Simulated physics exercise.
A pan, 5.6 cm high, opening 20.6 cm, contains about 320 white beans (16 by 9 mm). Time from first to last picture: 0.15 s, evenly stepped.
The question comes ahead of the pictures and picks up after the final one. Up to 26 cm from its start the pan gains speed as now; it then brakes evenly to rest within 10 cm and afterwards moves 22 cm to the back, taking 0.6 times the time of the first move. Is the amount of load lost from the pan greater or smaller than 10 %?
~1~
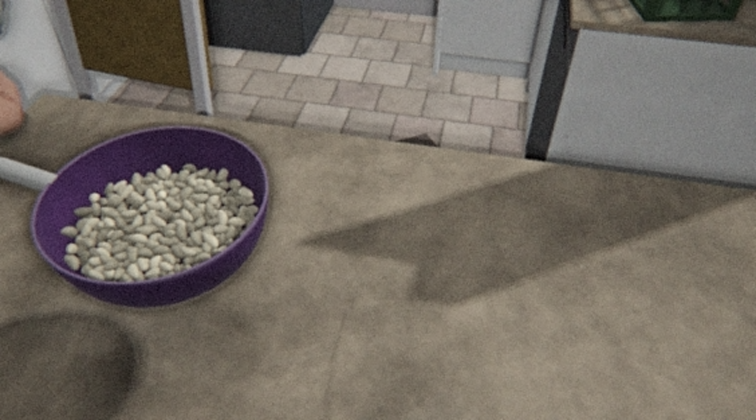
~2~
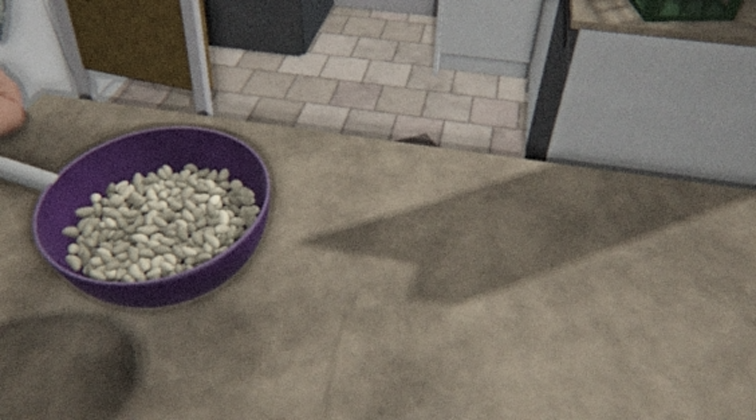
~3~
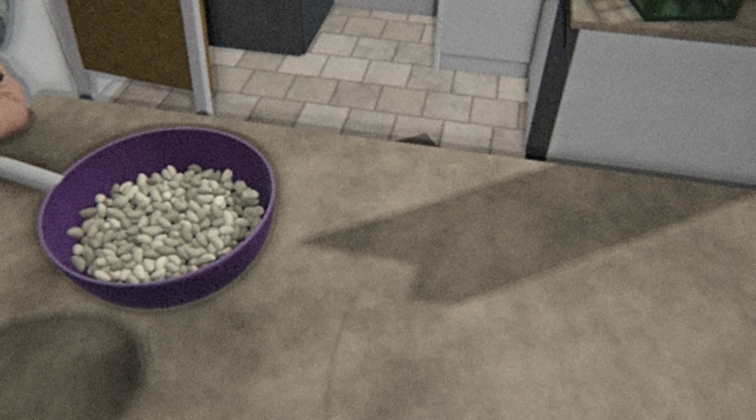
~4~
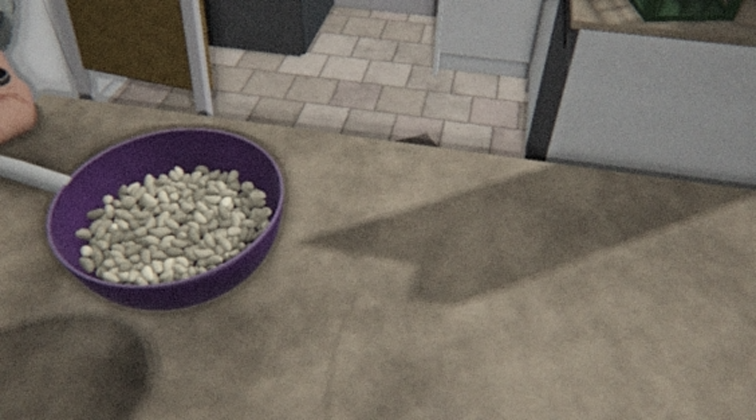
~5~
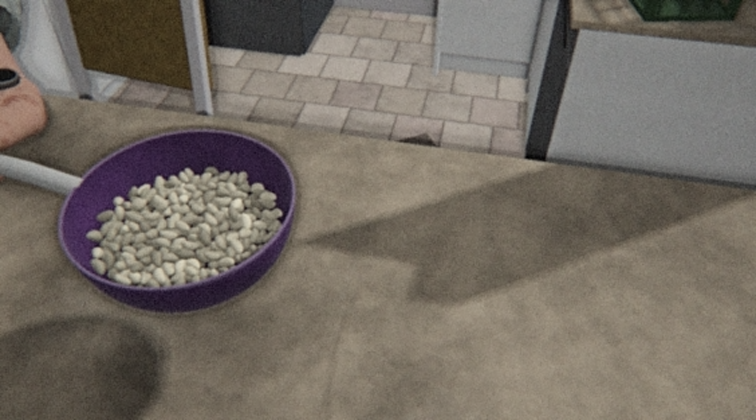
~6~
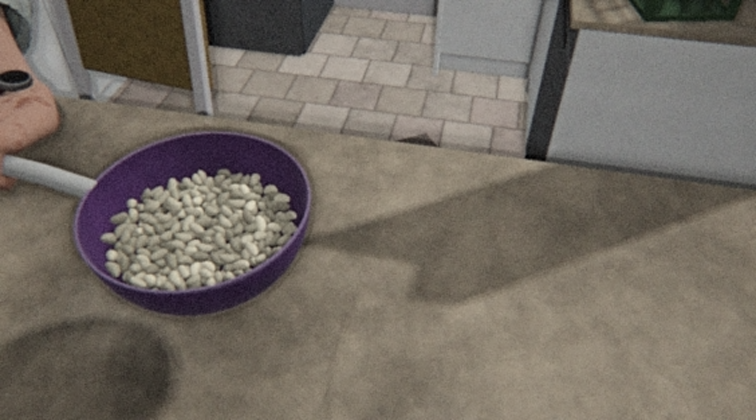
It's going to lose no more than a tenth.
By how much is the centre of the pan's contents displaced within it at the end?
Shift: Roughly 3.5 cm.
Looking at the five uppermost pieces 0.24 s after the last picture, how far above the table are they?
Height above table: About 19 cm.
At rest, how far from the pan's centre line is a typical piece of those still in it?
6.5 centimetres, give or take.
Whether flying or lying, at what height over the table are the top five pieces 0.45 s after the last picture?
About 20 cm above the table.
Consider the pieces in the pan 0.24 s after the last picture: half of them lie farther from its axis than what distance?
5.5 cm, roughly.
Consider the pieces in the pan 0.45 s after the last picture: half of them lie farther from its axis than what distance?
6.0 centimetres, roughly.
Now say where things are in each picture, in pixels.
In the first picture, pan at (183, 279); tilt 0 degrees; moved 0.0 cm; leading edge at (260, 211); top of the load at (199, 175).
In the second picture, pan at (184, 280); tilt 0 degrees; moved 0.2 cm; leading edge at (262, 212); top of the load at (200, 175).
In the third picture, pan at (189, 281); tilt 0 degrees; moved 0.6 cm; leading edge at (267, 212); top of the load at (204, 176).
In the fourth picture, pan at (197, 283); tilt 0 degrees; moved 1.5 cm; leading edge at (276, 214); top of the load at (211, 177).
In the fifth picture, pan at (207, 287); tilt 0 degrees; moved 2.6 cm; leading edge at (289, 216); top of the load at (221, 178).
In the sixth picture, pan at (221, 291); tilt 0 degrees; moved 4.1 cm; leading edge at (305, 218); top of the load at (234, 180).
Then, 0.24 s after the last picture, tilt 0 degrees; pan 100 %; middle of all pieces near (464, 276).
Then, 0.45 s after the last picture, tilt 0 degrees; pan 100 %; middle of all pieces near (589, 277).
Then, 0.64 s after the last picture, tilt 0 degrees; pan 100 %; middle of all pieces near (567, 141).
Then, 0.82 s after the last picture, tilt 0 degrees; pan 100 %; middle of all pieces near (558, 118).
In the end, pan 100 %.
